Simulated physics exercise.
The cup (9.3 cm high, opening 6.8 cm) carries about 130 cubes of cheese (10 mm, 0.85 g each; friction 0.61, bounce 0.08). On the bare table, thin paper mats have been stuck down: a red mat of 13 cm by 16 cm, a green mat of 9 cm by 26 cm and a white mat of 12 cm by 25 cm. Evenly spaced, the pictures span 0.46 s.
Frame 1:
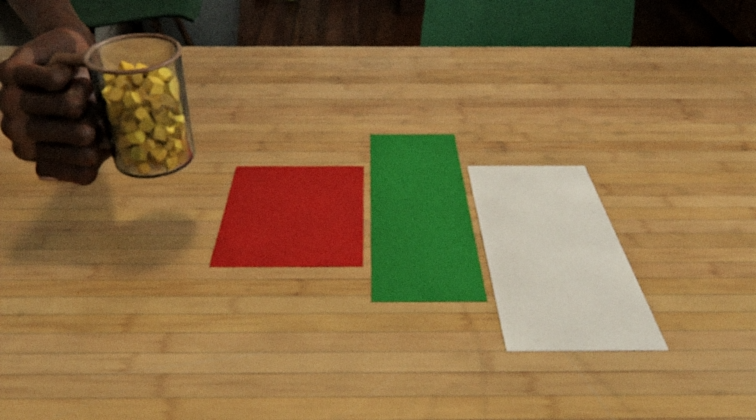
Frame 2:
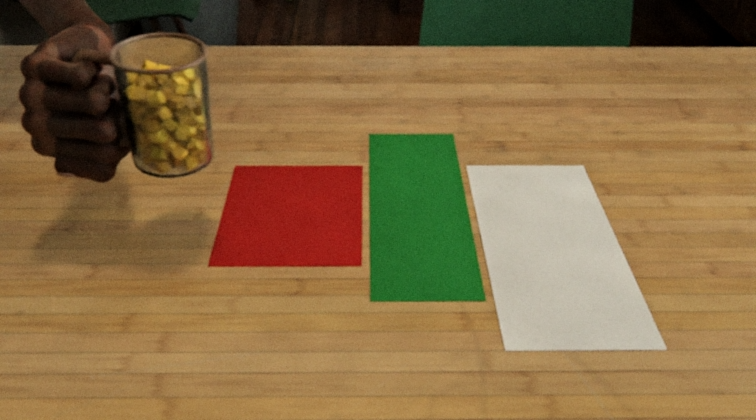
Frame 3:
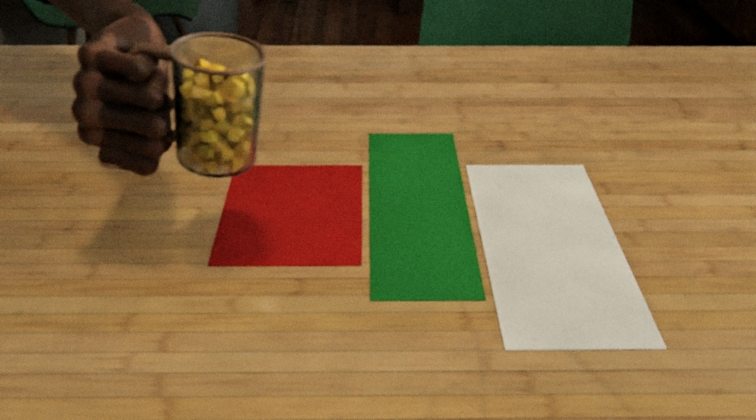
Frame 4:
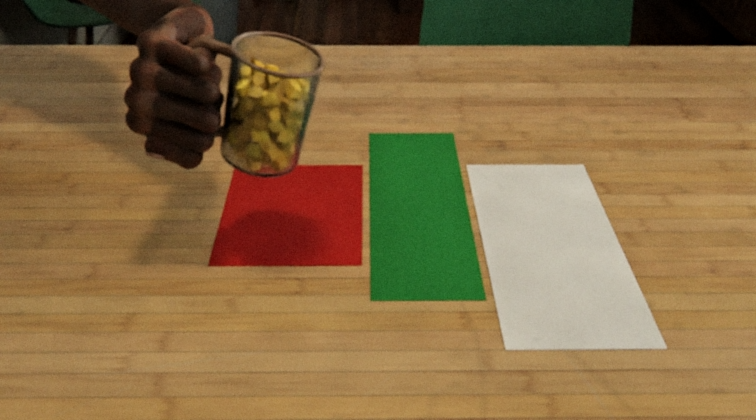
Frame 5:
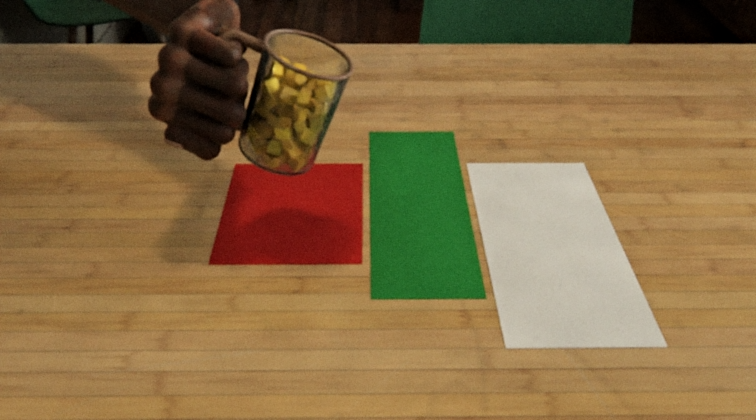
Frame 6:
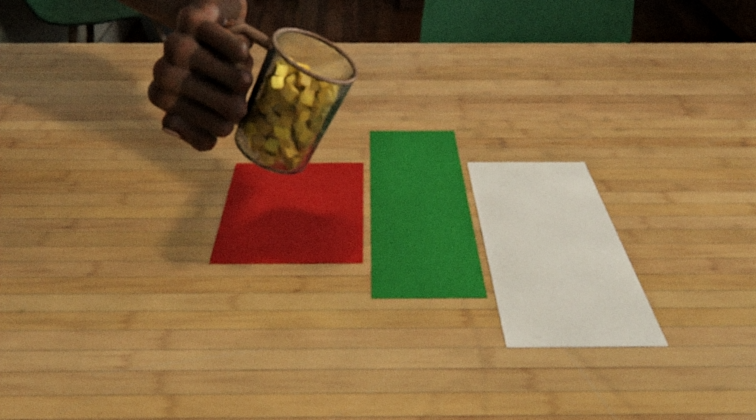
A hand holding a clear cup of yellow cheese cubes by its handle carries it rightward from the upper left, above a bare wooden table seen from the front and slightly above. A red mat lies left of centre, a longer green one beside it, and a large white one at right. The cup leans gradually rightward as it travels over the red mat, then tilts further almost in place.
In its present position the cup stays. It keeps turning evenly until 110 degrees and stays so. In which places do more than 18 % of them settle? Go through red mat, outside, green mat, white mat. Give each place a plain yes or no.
Place by place: Red mat yes, outside no, green mat yes, white mat no.
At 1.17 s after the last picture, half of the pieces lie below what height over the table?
I'd say close to 12 cm.
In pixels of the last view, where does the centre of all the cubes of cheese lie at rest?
Centre at rest: Approx. (380, 215).
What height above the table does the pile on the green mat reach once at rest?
2.5 cm or so.
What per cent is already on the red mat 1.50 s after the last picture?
Roughly 10 percent.
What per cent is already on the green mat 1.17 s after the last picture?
Share at that moment: Near 0 per cent.
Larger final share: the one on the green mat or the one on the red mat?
The bigger portion finishes on the green mat.
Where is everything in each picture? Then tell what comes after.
The first picture shows cup at (141, 89); tilt 0 degrees; moved 0.0 cm; lip at (178, 53); top of the load at (121, 78); red mat at (294, 212); green mat at (420, 205); white mat at (552, 244).
The second picture shows cup at (164, 89); tilt 2 degrees; moved 1.9 cm; lip at (204, 54); top of the load at (144, 77).
The third picture shows cup at (218, 90); tilt 8 degrees; moved 6.0 cm; low side right; lip at (263, 59); top of the load at (191, 76).
The fourth picture shows cup at (272, 91); tilt 14 degrees; moved 10.1 cm; low side right; lip at (322, 64); top of the load at (246, 74).
The fifth picture shows cup at (298, 89); tilt 20 degrees; moved 12.0 cm; low side right; lip at (351, 68); top of the load at (286, 71).
The sixth picture shows cup at (300, 88); tilt 26 degrees; moved 12.0 cm; low side right; lip at (356, 73); top of the load at (302, 71); red mat at (294, 209); green mat at (419, 202); white mat at (552, 240).
Then, 0.45 s after the last picture, tilt 55 degrees; cup 100 %; middle of all pieces on or above the table near (286, 111).
Then, 0.83 s after the last picture, tilt 80 degrees; cup 100 %; middle of all pieces on or above the table near (285, 110).
Then, 1.17 s after the last picture, tilt 102 degrees; cup 95 %; middle of all pieces on or above the table near (291, 115).
Then, 1.50 s after the last picture, tilt 110 degrees; cup 65 %, red mat 10 %, green mat 25 %; middle of all pieces on or above the table near (326, 151).
In the end, cup 0 %, white mat 0 %, outside 5 %, red mat 35 %, green mat 60 %.
